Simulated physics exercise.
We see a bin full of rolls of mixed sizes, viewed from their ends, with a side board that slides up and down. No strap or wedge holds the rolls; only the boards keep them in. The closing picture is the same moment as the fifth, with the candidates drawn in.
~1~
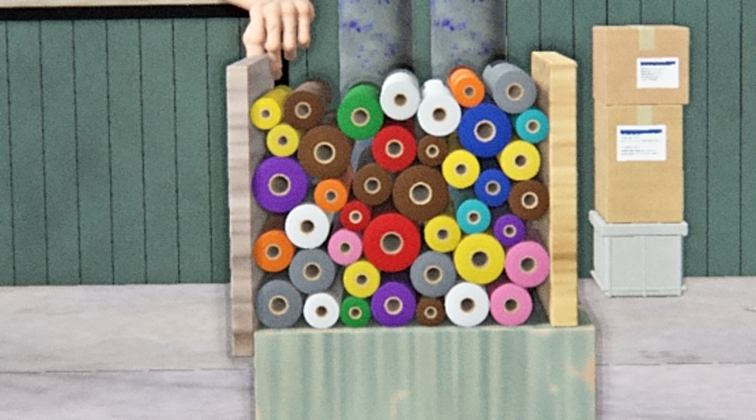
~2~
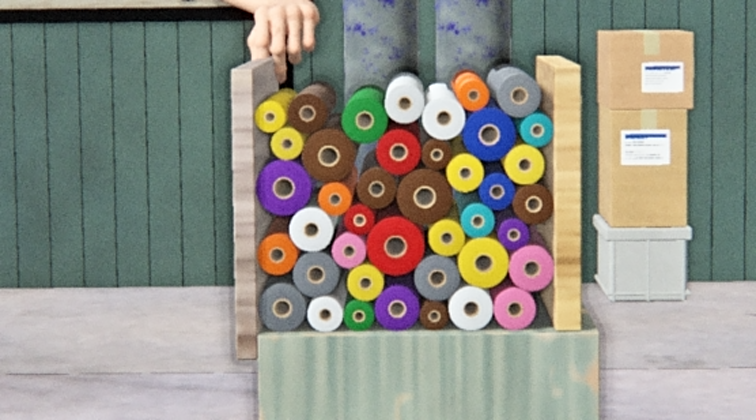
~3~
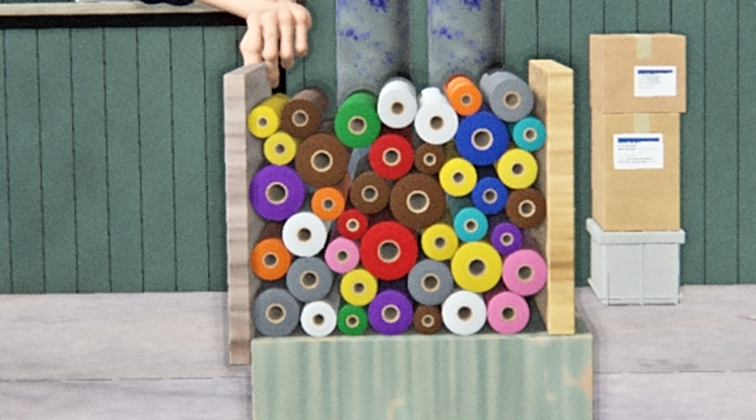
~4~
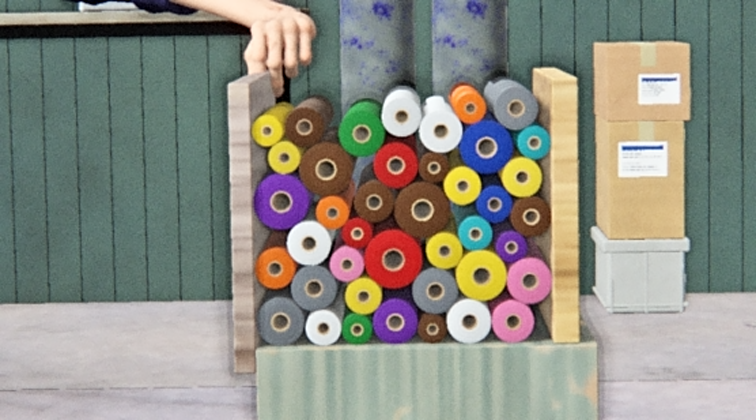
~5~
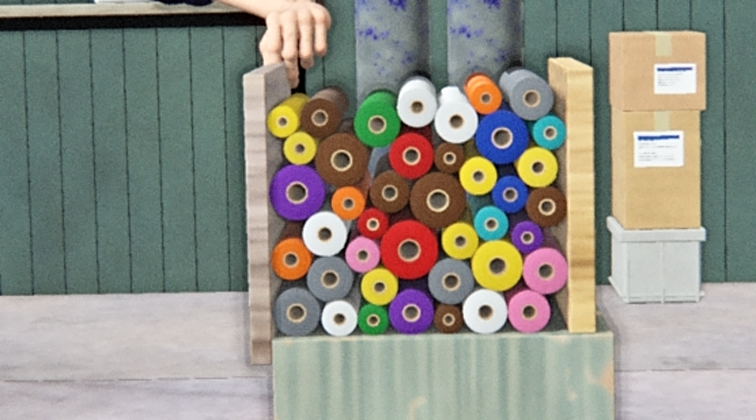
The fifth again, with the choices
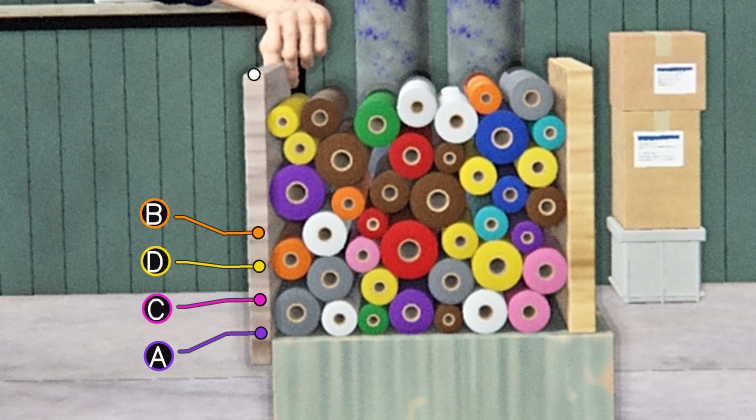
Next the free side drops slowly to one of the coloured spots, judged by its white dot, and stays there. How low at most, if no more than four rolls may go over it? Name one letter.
It can be let down to B.
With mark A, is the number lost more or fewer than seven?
It loses more than seven.
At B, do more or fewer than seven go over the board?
At B, fewer than seven.
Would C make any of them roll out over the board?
Yes.
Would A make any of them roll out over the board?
At A: Yes.
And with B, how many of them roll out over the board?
At B the number is three.
On the marked copy, A at (261, 333); B at (259, 233); C at (261, 300); D at (260, 266); the white dot at (255, 74).
With B. Early on, top of the board (268, 146).
Further on, top of the board (270, 229).
At the end, top of the board (270, 232), three out over the board.
As for the rest, A more than four out over the board; C more than four out over the board; D five out over the board.
